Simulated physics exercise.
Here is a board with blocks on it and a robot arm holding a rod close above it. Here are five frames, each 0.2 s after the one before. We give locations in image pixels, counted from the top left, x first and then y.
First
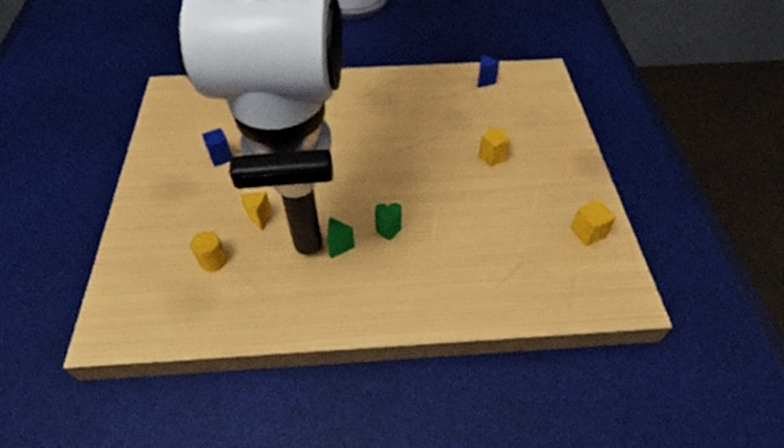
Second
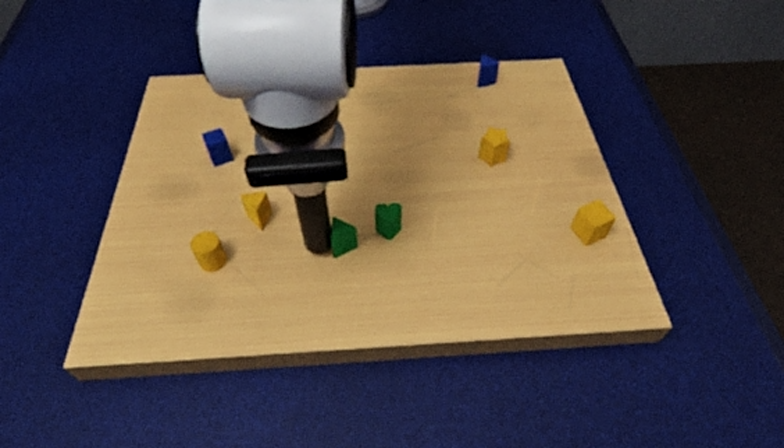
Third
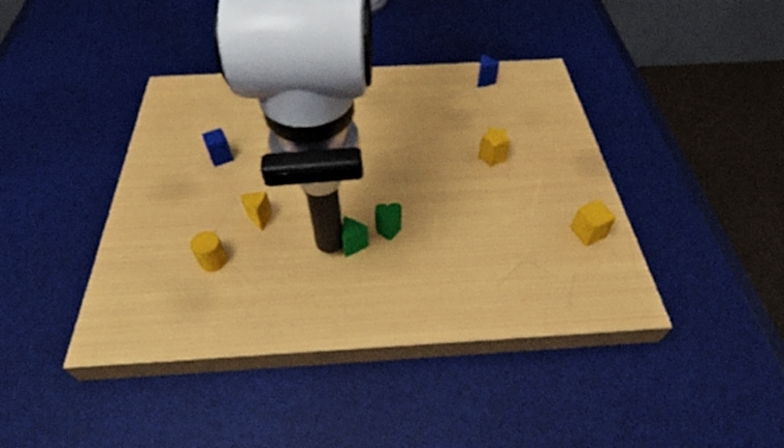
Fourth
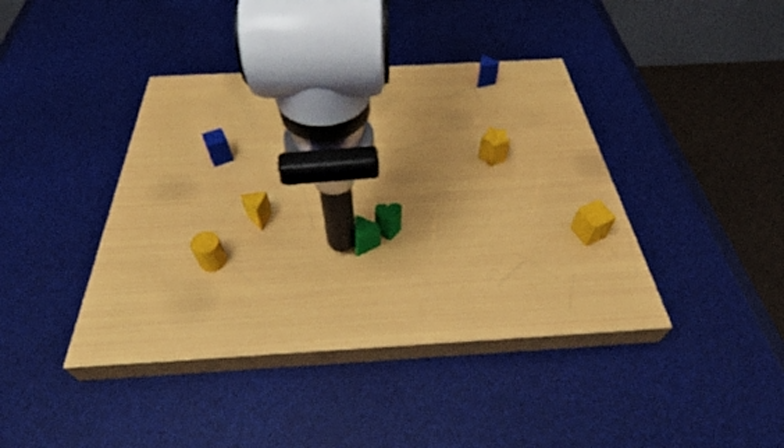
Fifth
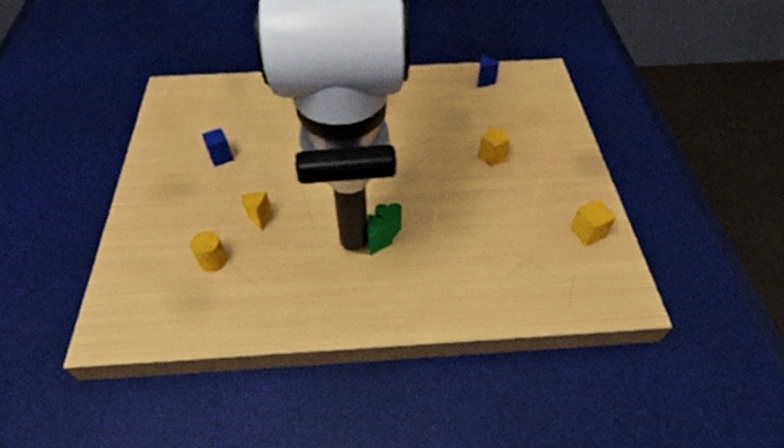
A white robot arm holding a dark rod hangs over a pale wooden board on a blue cloth, seen from above at an angle by a still camera. Small blocks lie scattered on the board, two green near the middle, two blue towards the back, and yellow ones at left and right. The rod slides slowly rightward, pushing the green triangular block against the green heart block.
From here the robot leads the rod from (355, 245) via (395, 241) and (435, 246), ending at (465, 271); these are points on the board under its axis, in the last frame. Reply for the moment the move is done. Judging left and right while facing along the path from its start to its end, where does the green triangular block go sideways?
It is pushed towards the left-hand side.
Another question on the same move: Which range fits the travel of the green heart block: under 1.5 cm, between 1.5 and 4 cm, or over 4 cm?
Between 1.5 and 4 cm.
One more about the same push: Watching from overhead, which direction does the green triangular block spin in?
It swings round anticlockwise.
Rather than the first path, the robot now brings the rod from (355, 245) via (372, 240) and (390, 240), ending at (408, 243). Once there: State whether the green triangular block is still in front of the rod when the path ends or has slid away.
I believe the green triangular block keeps its place ahead of the rod.
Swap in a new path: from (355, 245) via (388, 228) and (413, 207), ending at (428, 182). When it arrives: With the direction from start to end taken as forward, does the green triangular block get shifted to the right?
Yes.
What follows on the original path. One third of the way, rod (396, 235); green triangular block (420, 221); green heart block (400, 202), turned 35° anticlockwise.
Two thirds of the way, rod (436, 241); green triangular block (461, 226), turned 15° anticlockwise; green heart block (401, 201), turned 45° anticlockwise.
At the end, rod (466, 266); green triangular block (473, 229), turned 40° anticlockwise; green heart block (401, 201), turned 45° anticlockwise.
